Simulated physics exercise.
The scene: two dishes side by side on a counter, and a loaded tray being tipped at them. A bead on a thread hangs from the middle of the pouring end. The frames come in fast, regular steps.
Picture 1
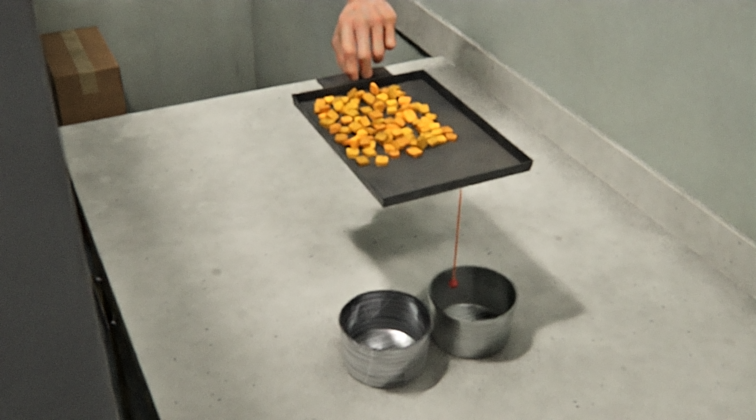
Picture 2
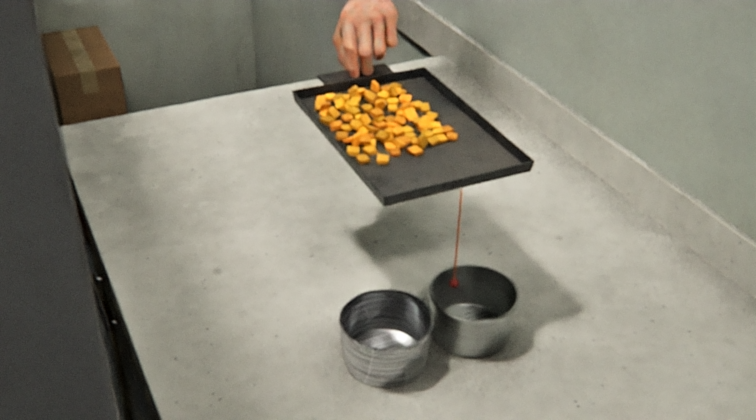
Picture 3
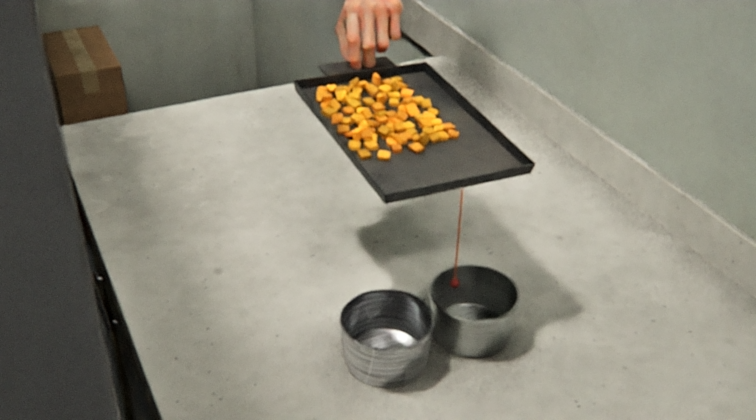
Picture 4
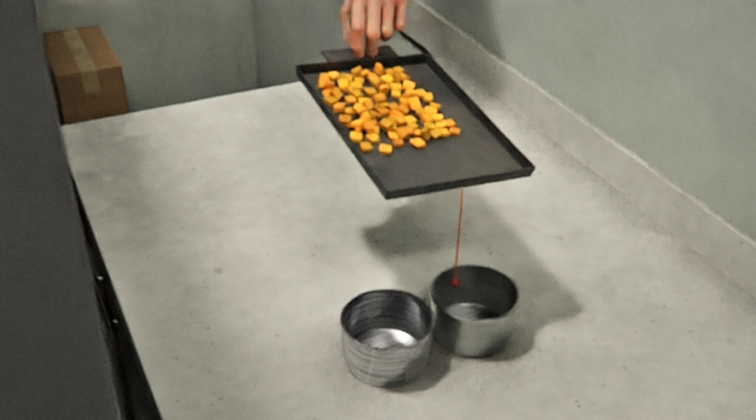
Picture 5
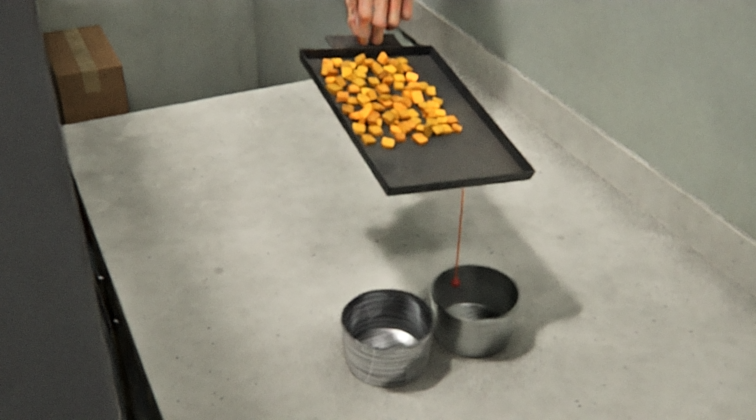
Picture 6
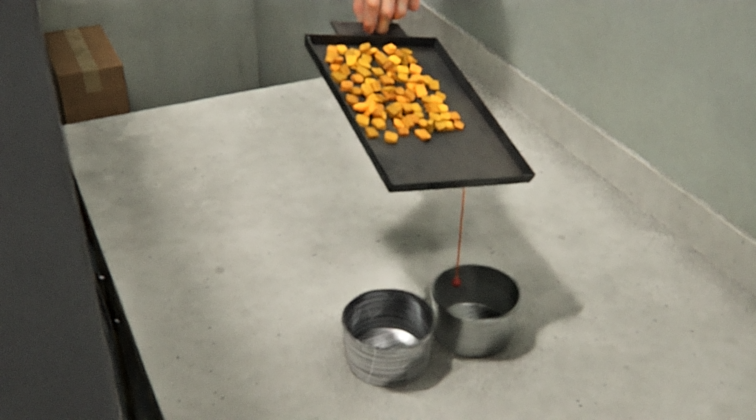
A dark tray of small orange-yellow pieces, gripped by a hand, rose at its far end and tilted slightly toward its right corner, while two metal dishes sat side by side on the counter below.
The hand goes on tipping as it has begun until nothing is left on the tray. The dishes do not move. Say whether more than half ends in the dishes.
Together they catch only the smaller part.
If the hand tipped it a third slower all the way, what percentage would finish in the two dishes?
Close to 50 per cent.
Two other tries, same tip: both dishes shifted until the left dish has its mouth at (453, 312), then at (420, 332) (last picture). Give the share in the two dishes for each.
First some 70, then 30 per cent.
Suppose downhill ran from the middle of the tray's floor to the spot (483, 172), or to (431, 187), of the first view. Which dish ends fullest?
In turn: The right dish; the left-hand dish.
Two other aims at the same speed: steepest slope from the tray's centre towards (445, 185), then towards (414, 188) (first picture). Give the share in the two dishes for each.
Near 40 % and 70 %.
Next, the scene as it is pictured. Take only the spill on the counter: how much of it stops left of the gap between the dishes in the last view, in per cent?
Roughly 0 in a hundred.
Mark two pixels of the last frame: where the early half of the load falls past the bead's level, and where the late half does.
First near (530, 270), later near (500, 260).
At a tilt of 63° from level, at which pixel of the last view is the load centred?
Around (501, 157).
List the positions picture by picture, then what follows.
Corners of the pouring end (384, 196) and (531, 160), level; middle of the load (377, 122), small crackers; left dish (406, 364); right dish (495, 335); bead on its thread (453, 284), in the first frame.
Corners of the pouring end (385, 195) and (532, 160), level; middle of the load (378, 120), in the second frame.
Corners of the pouring end (386, 193) and (533, 163), tipped barely, lowest at the right corner; middle of the load (379, 114), in the third frame.
Corners of the pouring end (388, 189) and (533, 166), tipped a little, lowest at the right corner; middle of the load (381, 106), in the fourth frame.
Corners of the pouring end (391, 186) and (534, 170), tipped a little, lowest at the right corner; middle of the load (384, 98), in the fifth frame.
Corners of the pouring end (394, 183) and (534, 173), tipped clearly, lowest at the right corner; middle of the load (388, 89); left dish (409, 363); right dish (498, 334), in the sixth frame.
Just after the last frame, tray tipped steeply; the larger part on the tray; about a tenth in the air.
A moment on, tray tipped past a quarter turn; about a tenth on the tray; roughly a quarter in the right dish; roughly two thirds outside both; about a tenth in the air.
Further on, tray tipped past a quarter turn; roughly a quarter in the right dish; the larger part outside both.
When it is over, tray tipped past a quarter turn; not one in the left dish; roughly a quarter in the right dish; roughly two thirds outside both.
